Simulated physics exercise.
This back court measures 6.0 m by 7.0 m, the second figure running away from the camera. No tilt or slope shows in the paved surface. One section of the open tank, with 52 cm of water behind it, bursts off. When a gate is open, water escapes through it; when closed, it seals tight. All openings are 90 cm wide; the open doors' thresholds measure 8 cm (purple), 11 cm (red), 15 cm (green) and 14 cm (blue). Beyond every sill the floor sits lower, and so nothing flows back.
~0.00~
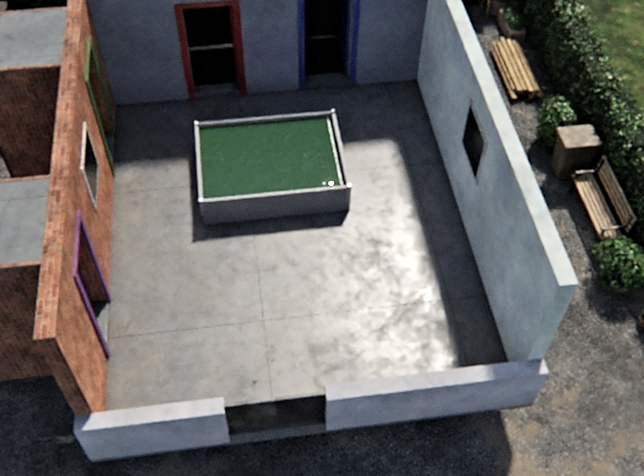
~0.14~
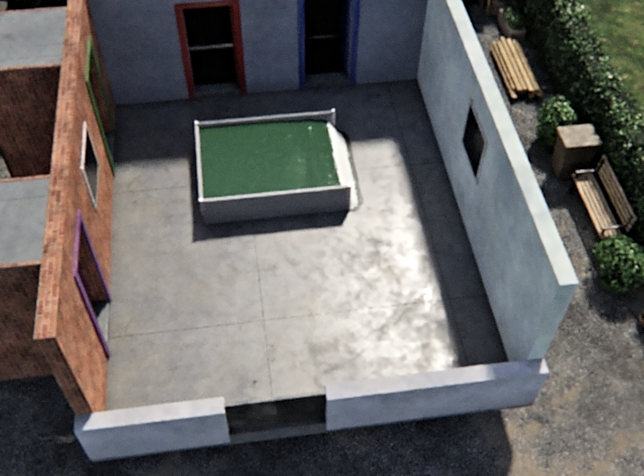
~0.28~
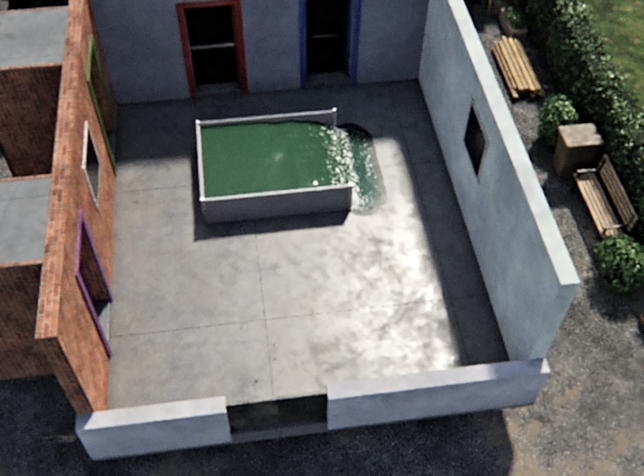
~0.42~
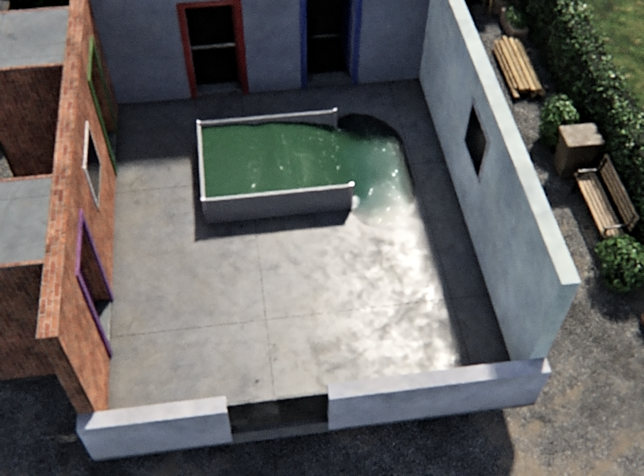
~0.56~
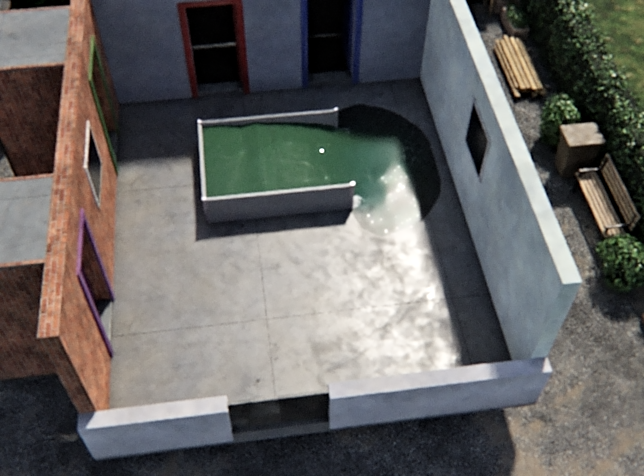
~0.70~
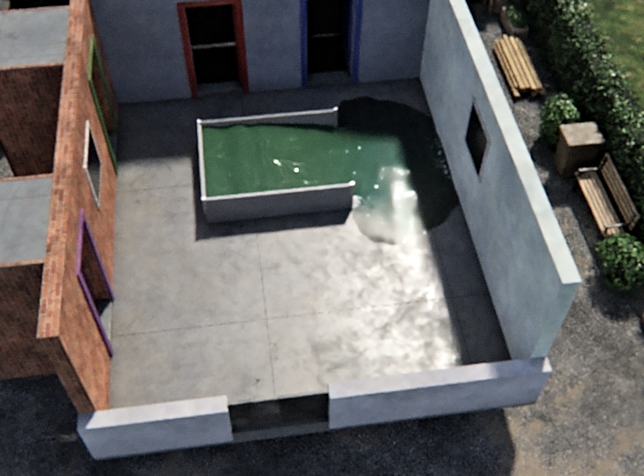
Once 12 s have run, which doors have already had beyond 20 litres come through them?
After 12 s: The purple door has not yet; the red door has not yet; the green door has not yet; the blue door has not yet.
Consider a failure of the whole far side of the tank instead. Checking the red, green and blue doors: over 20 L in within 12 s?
Compared with the limit, red is higher, green is lower and blue is higher.
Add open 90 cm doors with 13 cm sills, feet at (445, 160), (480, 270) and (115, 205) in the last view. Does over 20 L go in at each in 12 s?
In turn: Beyond it, short of it, short of it.
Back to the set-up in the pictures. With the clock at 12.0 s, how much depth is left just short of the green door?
About 5.0 cm deep.
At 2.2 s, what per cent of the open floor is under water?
25 %.
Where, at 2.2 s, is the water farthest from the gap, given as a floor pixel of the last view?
I'd mark it close to (500, 341).
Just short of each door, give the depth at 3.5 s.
Readings (cm): Purple = 0; red = 3; green = 0; blue = 12.
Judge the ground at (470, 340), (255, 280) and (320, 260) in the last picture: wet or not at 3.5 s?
The first point is awash, the second is not yet hit and the third is not yet hit.
After 1.4 s water covers 20 % of the floor and is deepest (34 cm) near (433, 165); purple door not reached, red door not reached, green door not reached, blue door not reached.
After 2.2 s water covers 25 % of the floor and is deepest (38 cm) near (416, 81); purple door not reached, red door not reached, green door not reached, blue door not reached.
After 3.5 s water covers 45 % of the floor and is deepest (28 cm) near (418, 87); purple door not reached, red door 3 cm at the sill, 0 L in, green door not reached, blue door 12 cm at the sill, 0 L in.
After 7.0 s water covers 85 % of the floor and is deepest (16 cm) near (118, 139); purple door 8 cm at the sill, 0 L in, red door 4 cm at the sill, 0 L in, green door 13 cm at the sill, 2 L in, blue door 8 cm at the sill, 0 L in.
After 12.0 s water covers 100 % of the floor and is deepest (11 cm) near (273, 413); purple door 8 cm at the sill, 2 L in, red door 6 cm at the sill, 0 L in, green door 5 cm at the sill, 3 L in, blue door 4 cm at the sill, 0 L in.
